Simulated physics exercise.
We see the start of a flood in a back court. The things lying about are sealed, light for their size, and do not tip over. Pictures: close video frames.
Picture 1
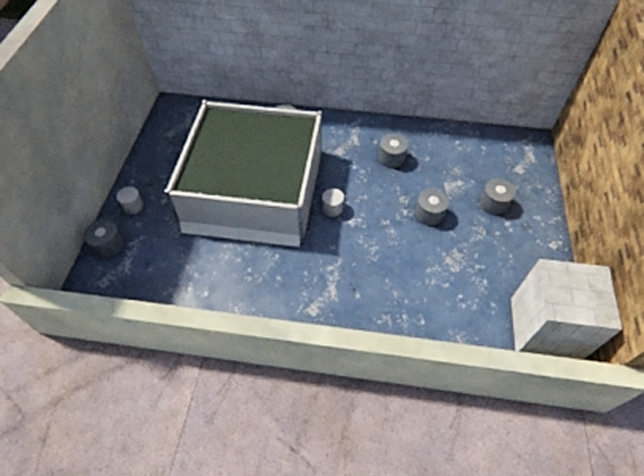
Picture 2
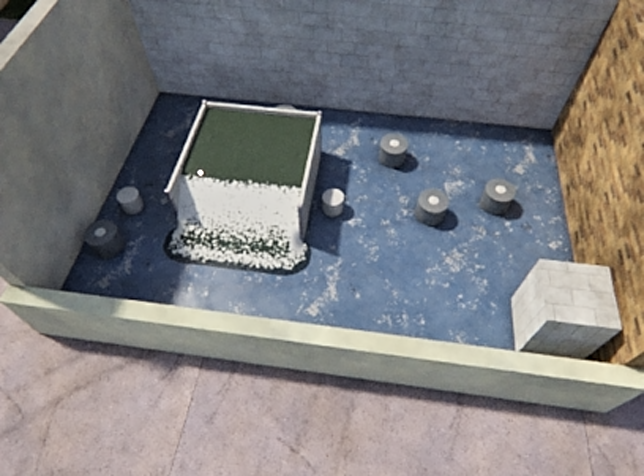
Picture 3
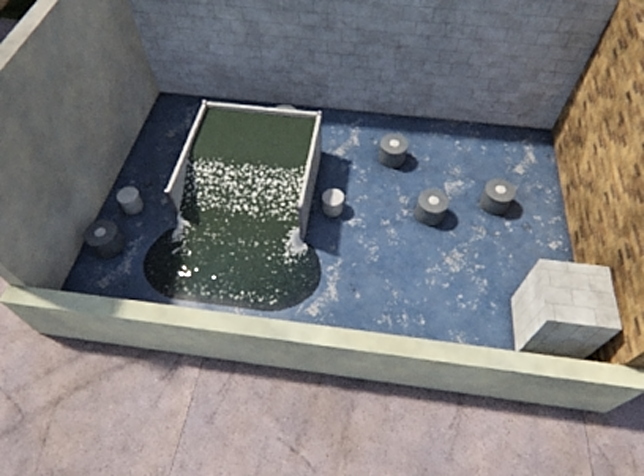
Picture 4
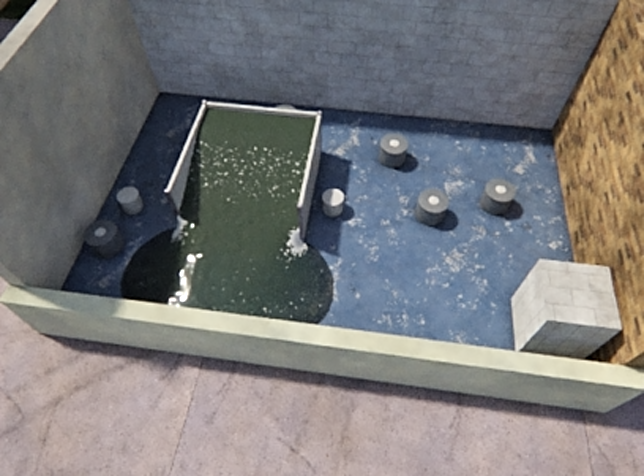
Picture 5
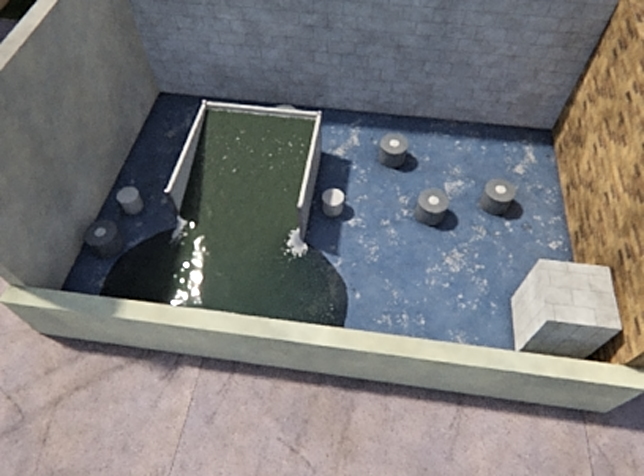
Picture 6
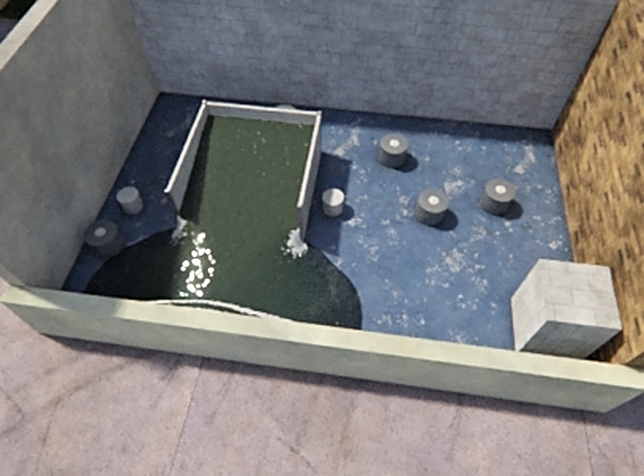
Dark green water pours from an open-fronted tank and spreads across the blue floor.
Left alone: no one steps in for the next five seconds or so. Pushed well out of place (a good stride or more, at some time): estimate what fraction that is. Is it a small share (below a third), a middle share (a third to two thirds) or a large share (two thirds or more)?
A large share, two thirds or more.
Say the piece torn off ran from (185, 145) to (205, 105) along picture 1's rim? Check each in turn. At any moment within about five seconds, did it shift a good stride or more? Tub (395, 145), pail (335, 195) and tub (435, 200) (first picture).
Result per item - displaced that far / short of that distance / short of that distance.
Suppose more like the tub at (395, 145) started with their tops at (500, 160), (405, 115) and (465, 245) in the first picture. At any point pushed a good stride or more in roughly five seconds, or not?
First driven off, second remains in place, third driven off.
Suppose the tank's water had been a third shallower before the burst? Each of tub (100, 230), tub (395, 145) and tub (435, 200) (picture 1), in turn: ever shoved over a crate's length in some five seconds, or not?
In sequence: Went the distance, fell short and fell short.
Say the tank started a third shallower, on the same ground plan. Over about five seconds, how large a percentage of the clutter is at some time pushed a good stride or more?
About 40 in every hundred loose things.
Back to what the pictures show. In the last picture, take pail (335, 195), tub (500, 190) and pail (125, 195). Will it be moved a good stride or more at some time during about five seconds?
As listed: Falls short, travels that far and travels that far.
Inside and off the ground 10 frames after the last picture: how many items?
0 in total.
A moment on, 0 of 7 are well off their spots; 0 afloat.
Next, 2 of 7 are well off their spots; 0 afloat.
Later, 3 of 7 are well off their spots; 2 afloat.
In the end, 5 of 7 are well off their spots, and 5 have been at some point; 4 afloat.
